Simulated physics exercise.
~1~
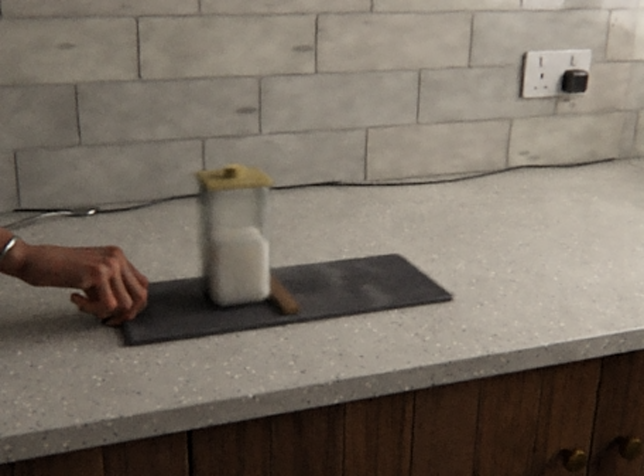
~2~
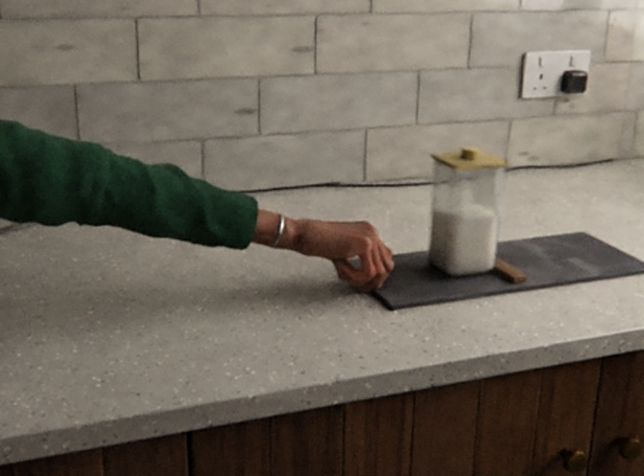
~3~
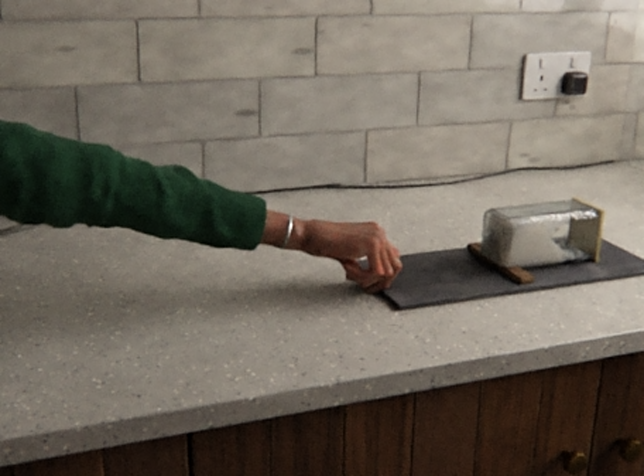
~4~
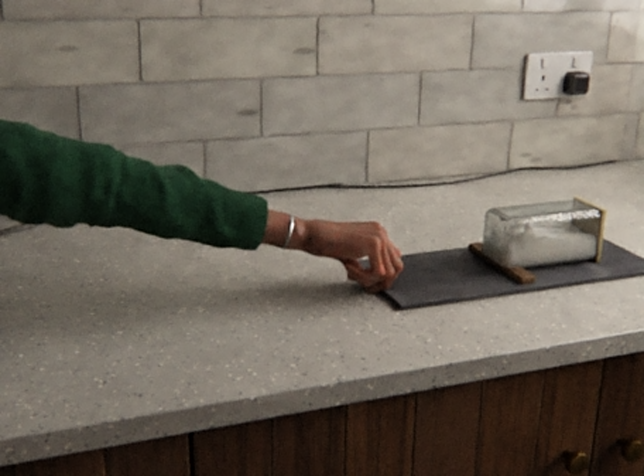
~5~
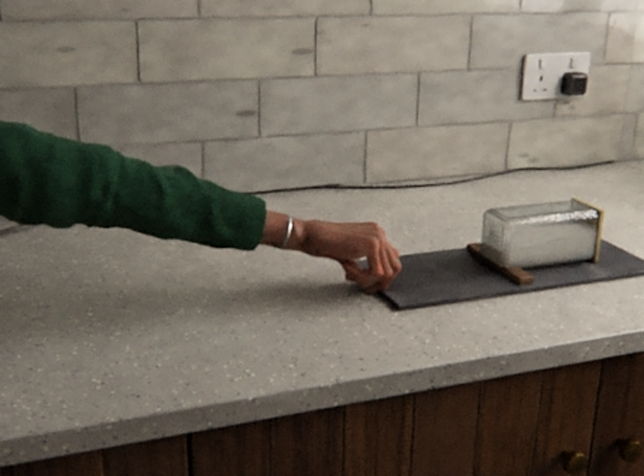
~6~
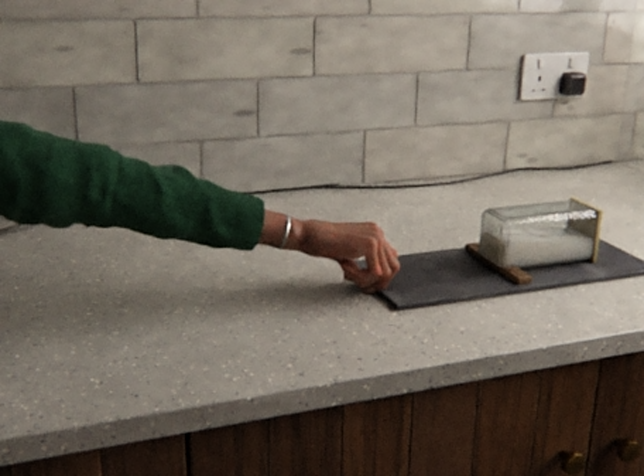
A hand slid a dark board to the right along a countertop, carrying a capped clear container about half full of milk, which toppled over the wooden strip as the board stopped and ended up lying on its side, the milk settling inside.
